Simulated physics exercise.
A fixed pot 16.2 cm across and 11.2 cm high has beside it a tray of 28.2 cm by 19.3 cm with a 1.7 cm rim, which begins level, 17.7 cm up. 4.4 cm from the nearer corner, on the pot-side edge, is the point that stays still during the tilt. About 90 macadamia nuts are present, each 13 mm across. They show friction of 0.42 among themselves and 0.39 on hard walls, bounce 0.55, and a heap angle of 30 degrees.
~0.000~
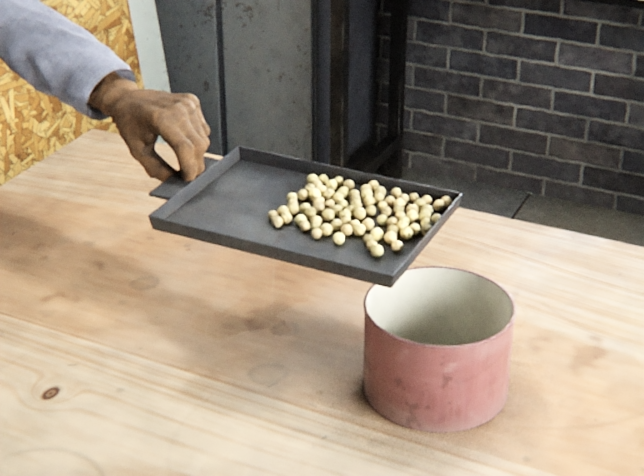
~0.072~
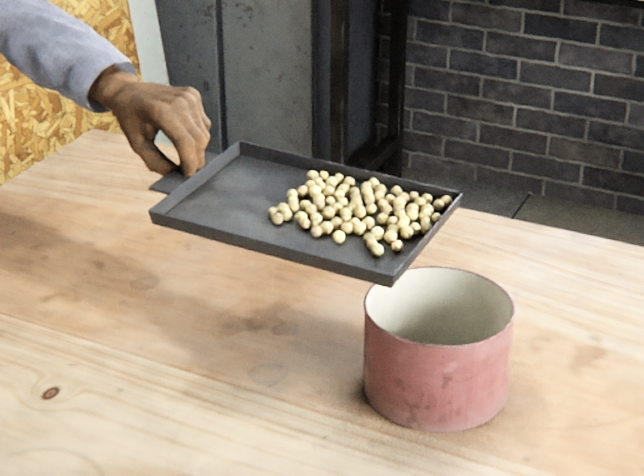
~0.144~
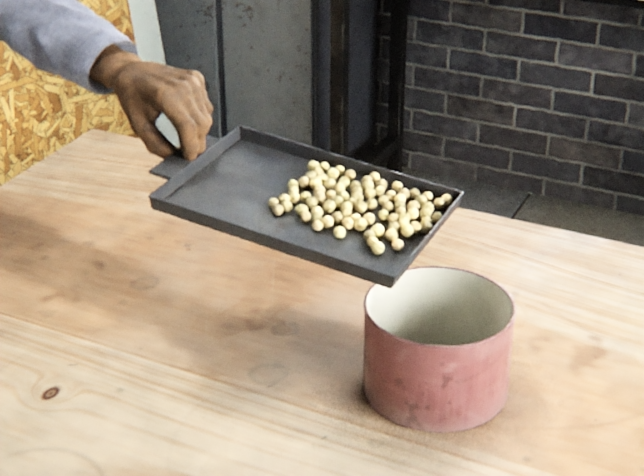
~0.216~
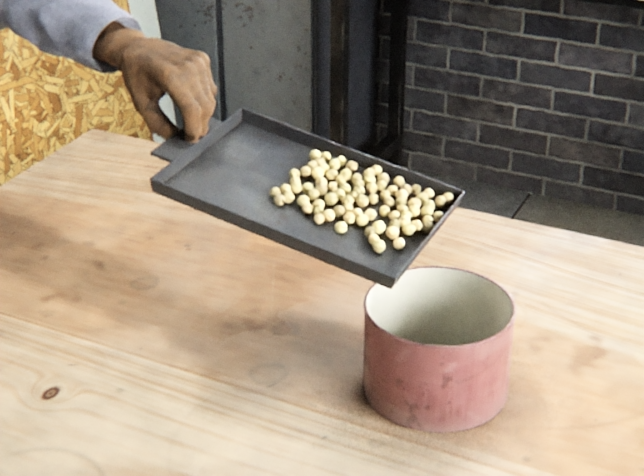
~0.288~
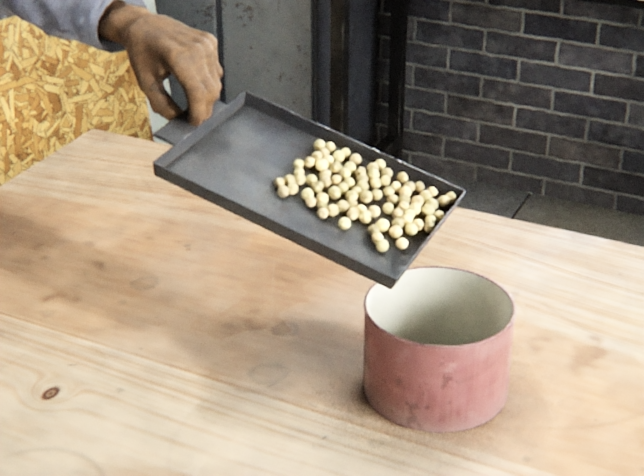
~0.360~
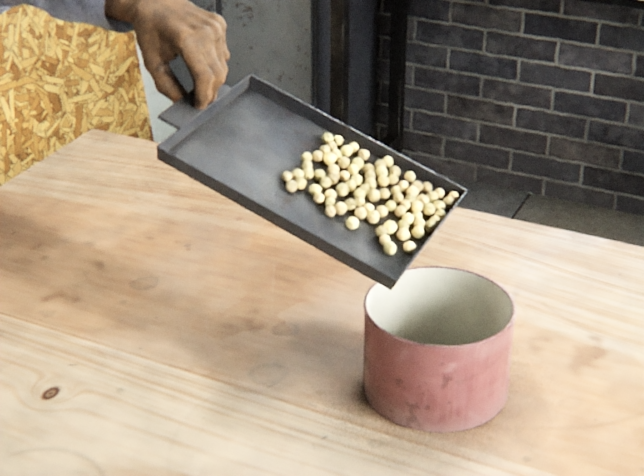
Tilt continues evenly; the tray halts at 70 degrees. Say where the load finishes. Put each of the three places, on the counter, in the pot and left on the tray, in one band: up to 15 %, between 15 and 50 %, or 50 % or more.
Counter: Up to 15 %; pot: Up to 15 %; left on the tray: 50 % or more.
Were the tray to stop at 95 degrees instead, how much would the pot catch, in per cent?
75 percent.
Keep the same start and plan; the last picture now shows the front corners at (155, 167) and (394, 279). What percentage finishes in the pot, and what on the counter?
In the pot: 0 per cent; on the counter: 0 per cent.
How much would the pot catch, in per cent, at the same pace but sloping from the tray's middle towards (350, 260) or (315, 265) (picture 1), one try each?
The share comes to roughly 0 in a hundred, then roughly 0 in a hundred.
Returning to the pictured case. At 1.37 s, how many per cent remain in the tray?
Around 100 percent of it.
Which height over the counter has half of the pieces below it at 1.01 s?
Median height: Approx. 22 cm.
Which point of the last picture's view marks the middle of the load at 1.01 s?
I'd put it close to (423, 201).
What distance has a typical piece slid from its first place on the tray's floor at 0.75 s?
Displacement on the tray: About 5 cm.
After 0.75 s, tilt 44 degrees; the tray holds 100 %, the pot 0 %.
After 1.01 s, tilt 60 degrees; the tray holds 100 %, the pot 0 %.
After 1.37 s, tilt 70 degrees; the tray holds 100 %, the pot 0 %.
At rest (1.7 s), counter 0 %, pot 0 %, tray 100 %.
